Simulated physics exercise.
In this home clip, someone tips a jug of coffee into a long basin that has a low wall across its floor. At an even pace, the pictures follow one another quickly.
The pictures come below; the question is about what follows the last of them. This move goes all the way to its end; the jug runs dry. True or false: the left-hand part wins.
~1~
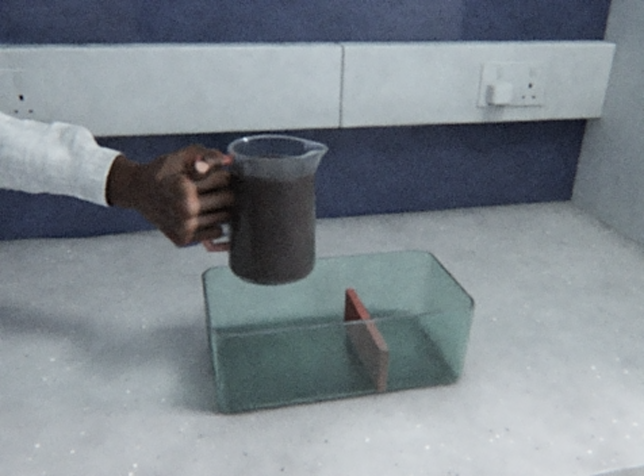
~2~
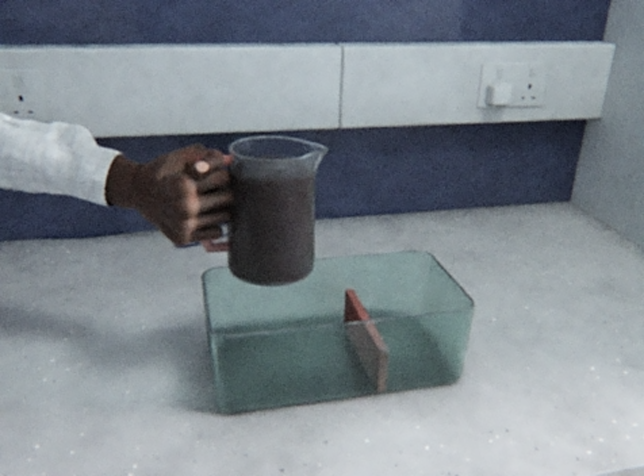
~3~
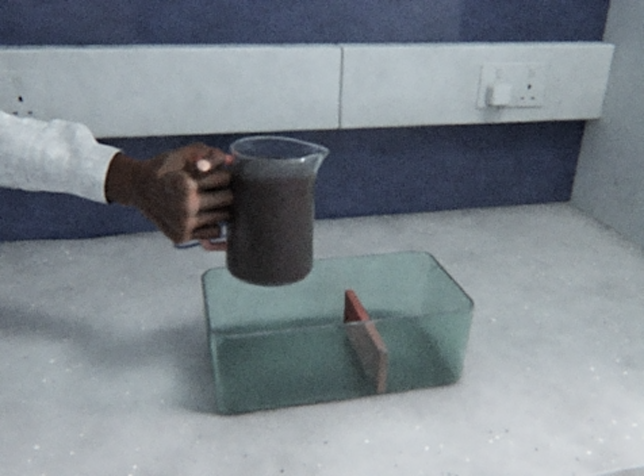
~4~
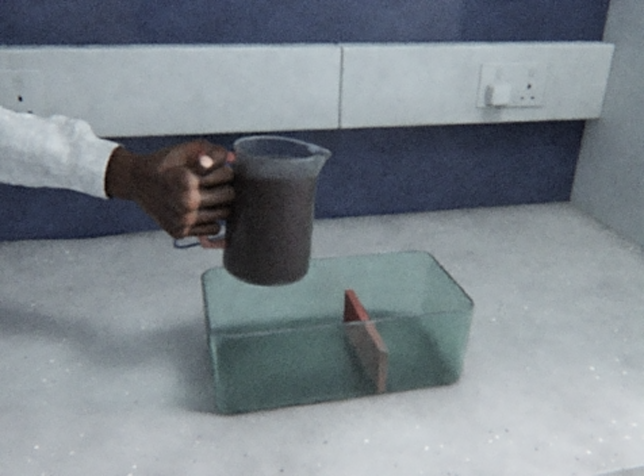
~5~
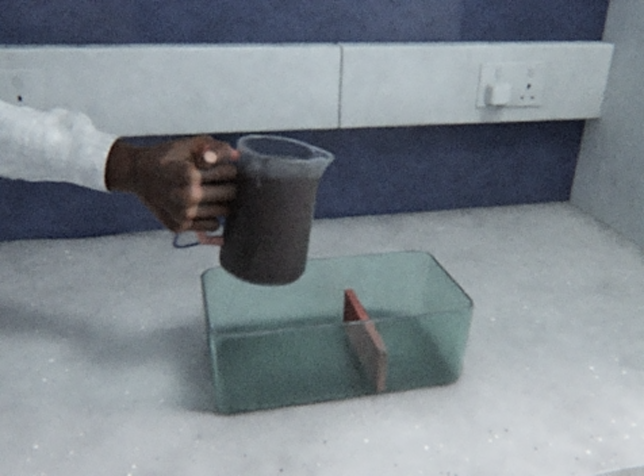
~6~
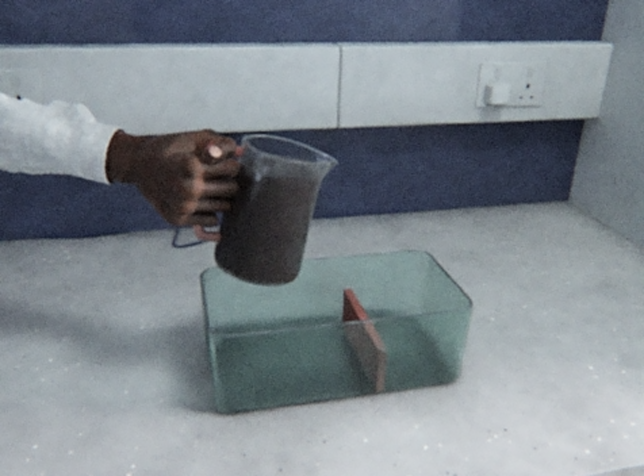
False, the right-hand part wins.
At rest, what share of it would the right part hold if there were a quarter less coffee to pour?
I'd reckon close to 80 %.
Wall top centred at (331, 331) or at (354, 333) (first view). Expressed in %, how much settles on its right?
About 95 % for the first and about 90 % for the second.
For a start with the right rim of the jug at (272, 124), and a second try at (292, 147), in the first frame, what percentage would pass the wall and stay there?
0 % and 15 %.
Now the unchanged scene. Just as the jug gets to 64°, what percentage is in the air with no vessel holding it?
It's close to 10 percent.
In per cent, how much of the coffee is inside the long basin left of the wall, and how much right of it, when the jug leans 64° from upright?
0 % left, 0 % right.
A moment on, the tilt is 64° and 90 per cent is still to pour, 0 is left of the wall and 2 right of it.
Next, the tilt is 92° and 55 per cent is still to pour, 1 is left of the wall and 30 right of it.
Then the tilt is 94° and 21 per cent is still to pour, 2 is left of the wall and 69 right of it.
Later the tilt is 94° and 8 per cent is still to pour, 6 is left of the wall and 83 right of it.
In the end 13 per cent lies left of the wall, 84 right of it and 1 outside.
